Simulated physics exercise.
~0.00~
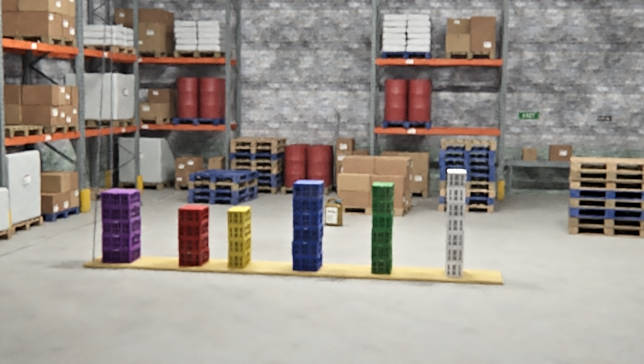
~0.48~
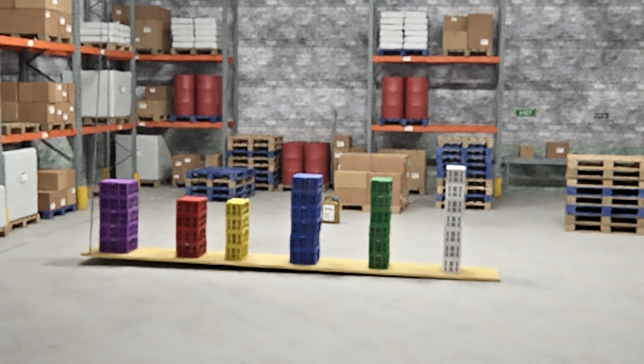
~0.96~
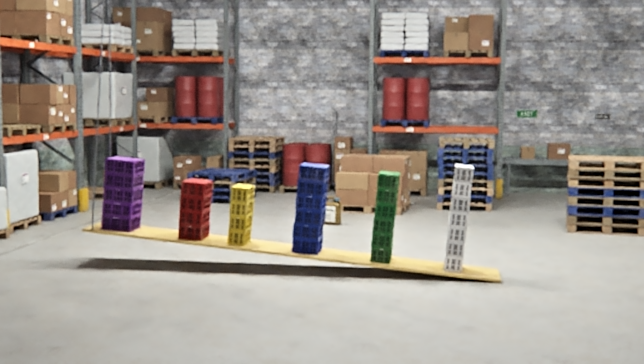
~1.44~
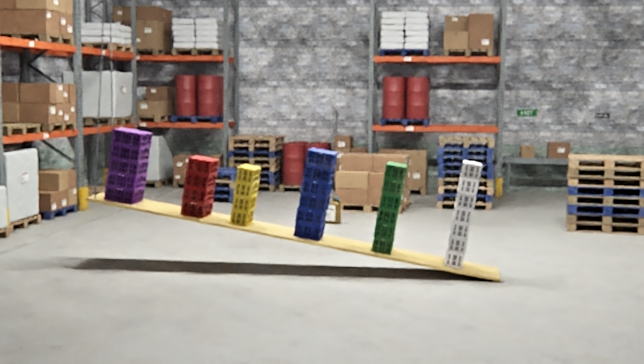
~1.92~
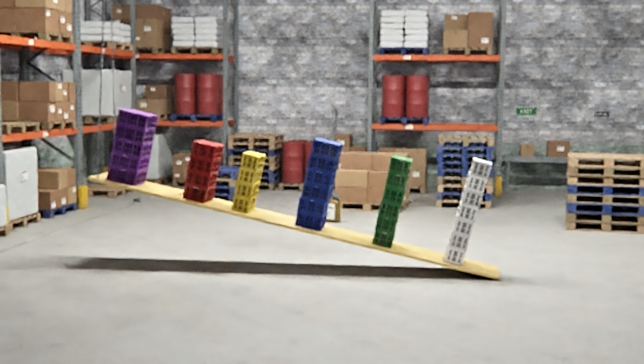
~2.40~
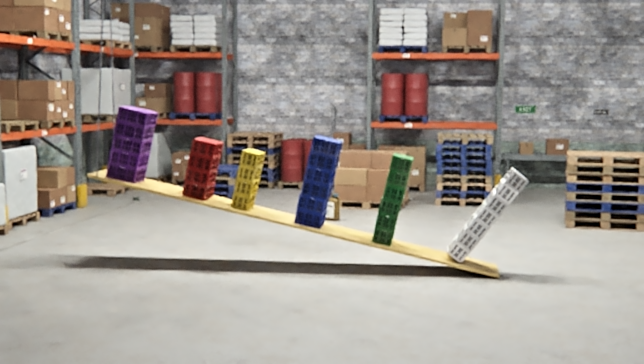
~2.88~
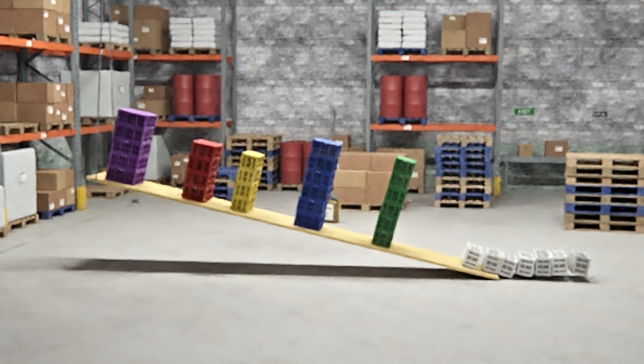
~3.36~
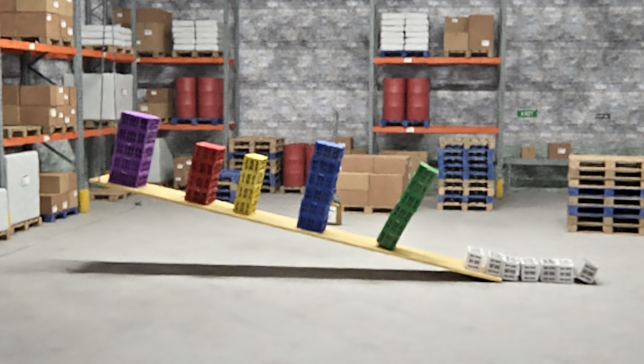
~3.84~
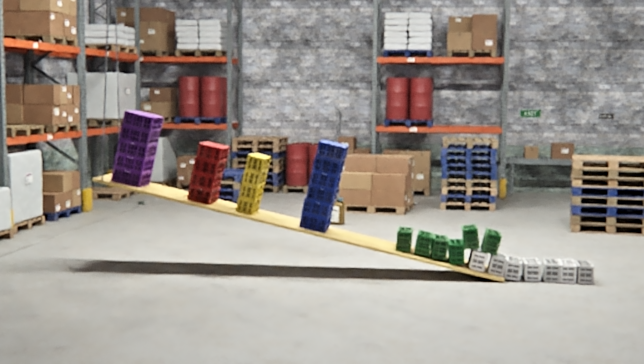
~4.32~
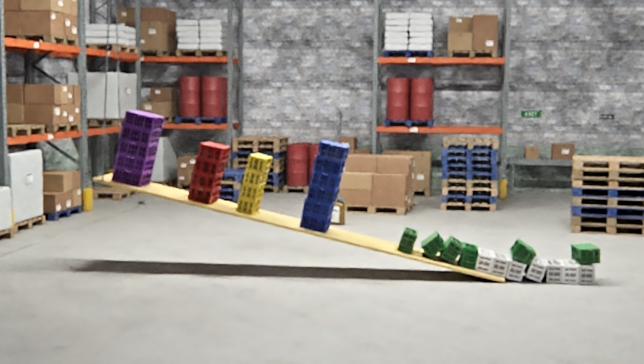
In a warehouse with orange-beamed racks, drums and stacked pallets against a grey brick wall, a slightly swaying camera faces a long yellow deck on the concrete floor. Six columns of crates stand along it, from left to right purple, red, yellow, blue, green and white. The deck's left end rises smoothly until it slopes down to the right, and the columns lean with it. The white column topples right and lands in a row on the floor. The green one then tips and breaks apart over the low end and the white crates. The purple, red, yellow and blue columns remain standing on the tilted deck.
